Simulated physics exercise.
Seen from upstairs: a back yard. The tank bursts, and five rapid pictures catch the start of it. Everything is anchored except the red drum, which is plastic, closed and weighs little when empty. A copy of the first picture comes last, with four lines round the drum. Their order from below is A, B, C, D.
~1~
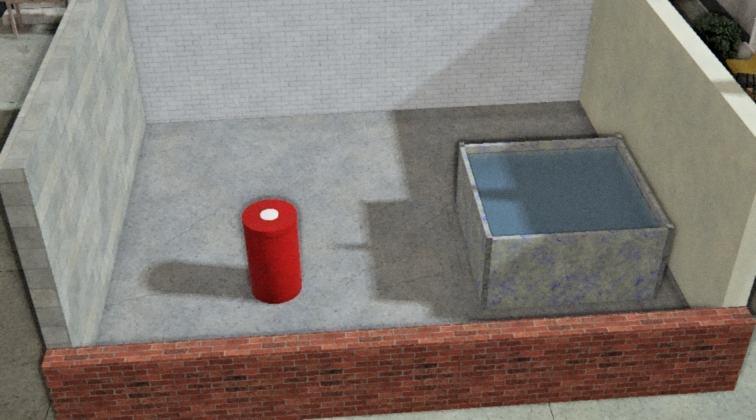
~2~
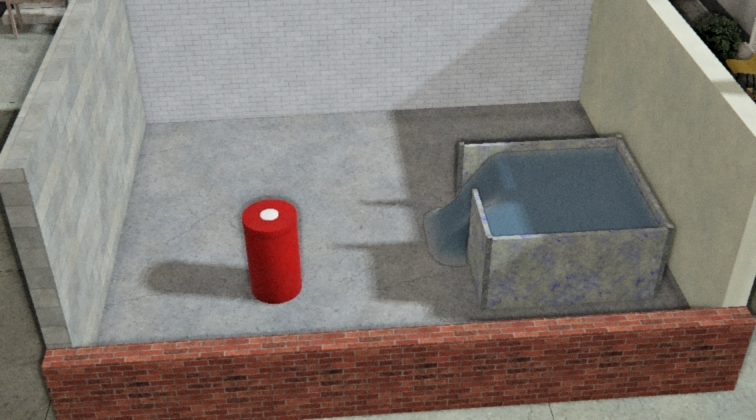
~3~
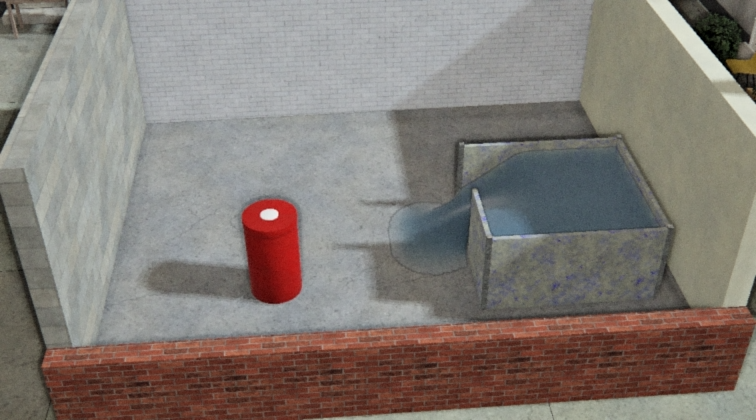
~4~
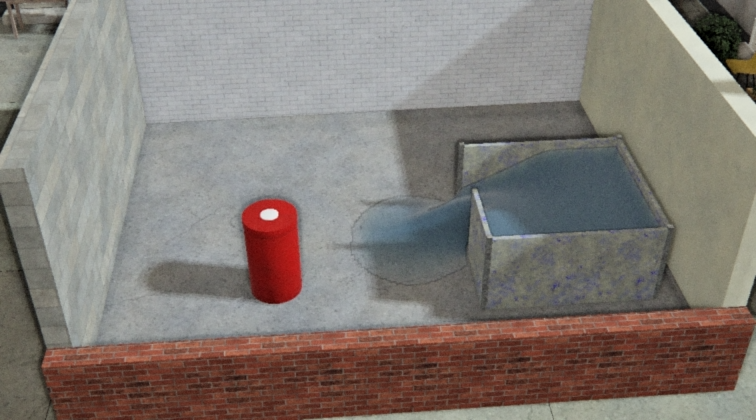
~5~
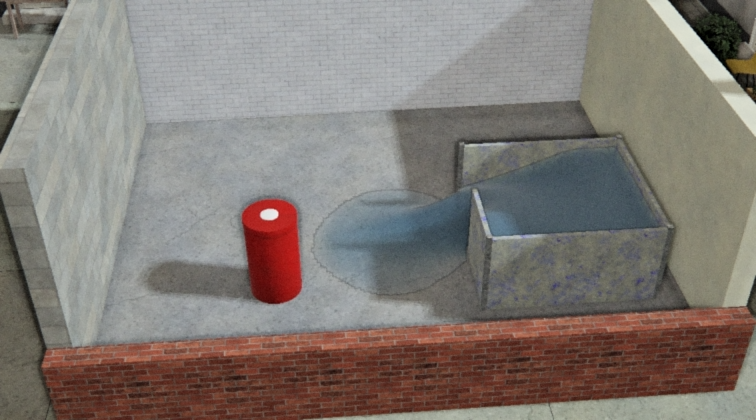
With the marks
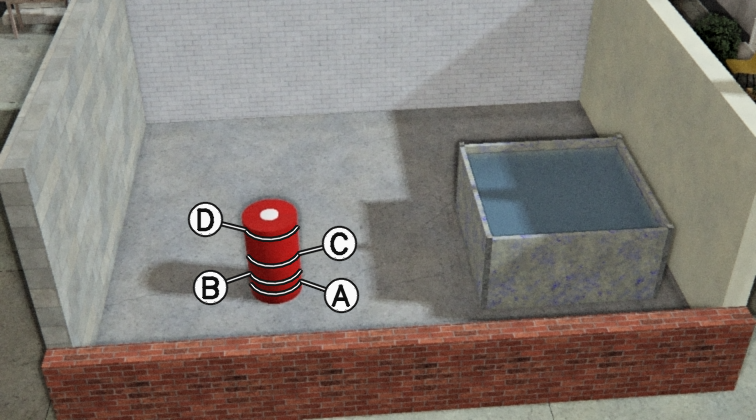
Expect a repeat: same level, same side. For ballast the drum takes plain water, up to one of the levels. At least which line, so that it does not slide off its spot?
That is mark C.
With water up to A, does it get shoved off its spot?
Yes, that goes wrong.
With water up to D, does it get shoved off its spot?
No, that is safe.
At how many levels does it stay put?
Two of them.
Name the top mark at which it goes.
B.
On the marked copy, A at (276, 294); B at (275, 283); C at (273, 266); D at (271, 239); from the bottom up A, B, C, D.
Choosing A, it is pushed about 3 times its own width away.
Choosing B, it is pushed about half its own width away.
Choosing C, it does not move.
Choosing D, it does not move.
